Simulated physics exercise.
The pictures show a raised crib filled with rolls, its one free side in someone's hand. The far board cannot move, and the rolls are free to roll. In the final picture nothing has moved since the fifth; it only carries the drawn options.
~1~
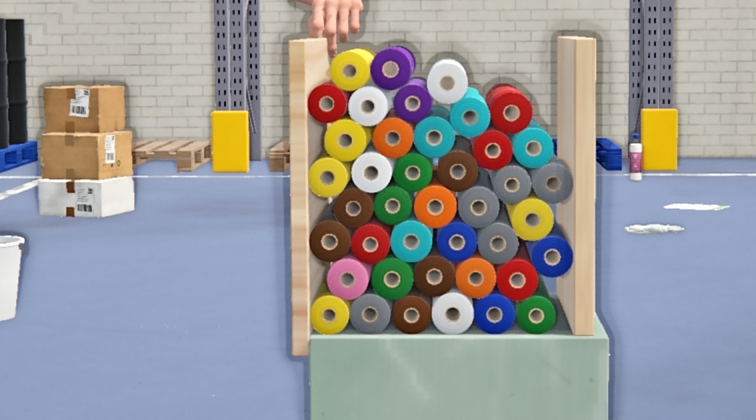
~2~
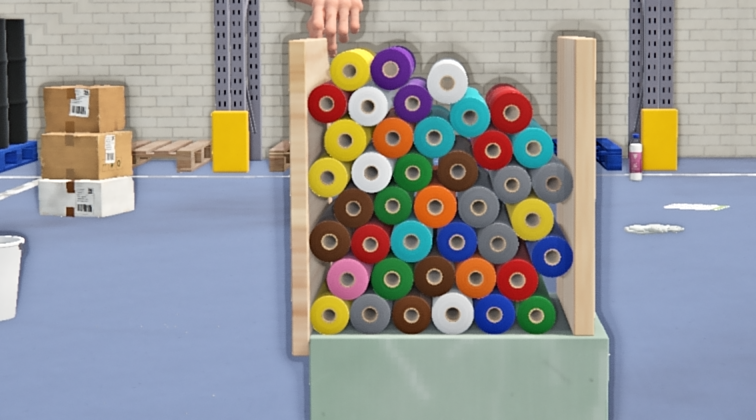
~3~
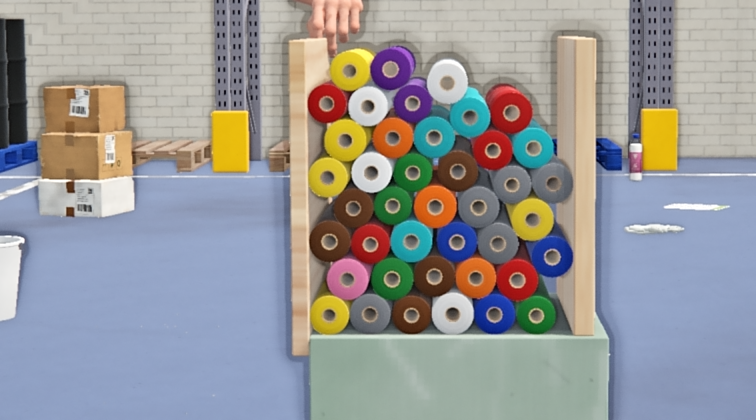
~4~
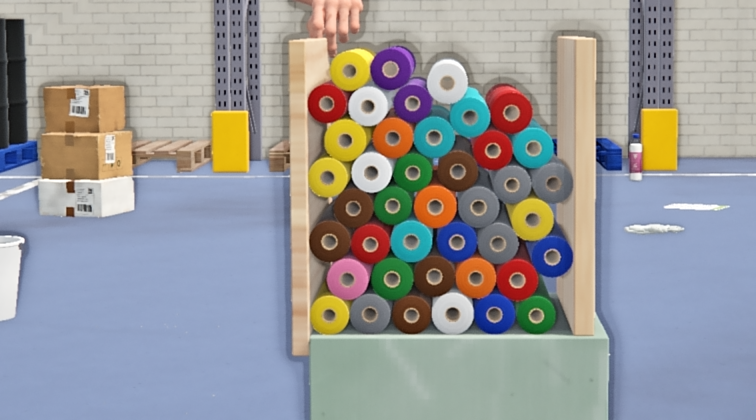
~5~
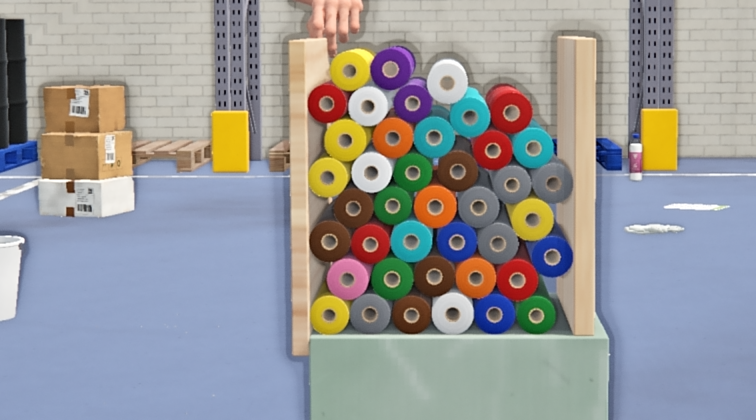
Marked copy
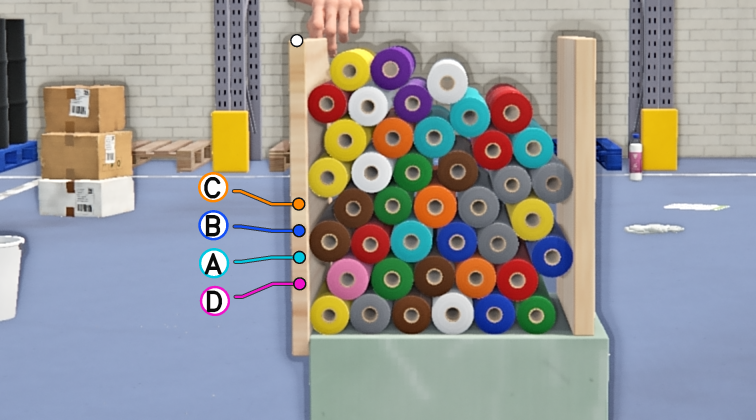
Nothing visibly moves, neither the stacked rolls nor the hand at the top of the left wooden side board, in this level, fixed front view of a warehouse with a blue floor and pale brick wall. Red, yellow, purple, turquoise, grey, brown and other coloured rolls fill the crib on a pale green base, with boxes at left. The camera stays still throughout.
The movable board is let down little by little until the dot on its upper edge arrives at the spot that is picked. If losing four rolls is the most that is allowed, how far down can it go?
Slide it to C.
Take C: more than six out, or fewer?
It loses fewer than six.
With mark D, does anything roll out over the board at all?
Yes, at D.
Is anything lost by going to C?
At C: Yes.
On the marked copy, A at (299, 258); B at (299, 231); C at (299, 204); D at (300, 284); the white dot at (297, 41).
Following C. Soon after the start, top of the board (307, 113).
Later, top of the board (308, 192).
In the end, top of the board (308, 203), two out over the board.
As for the rest, A more than four out over the board; B five out over the board; D more than four out over the board.
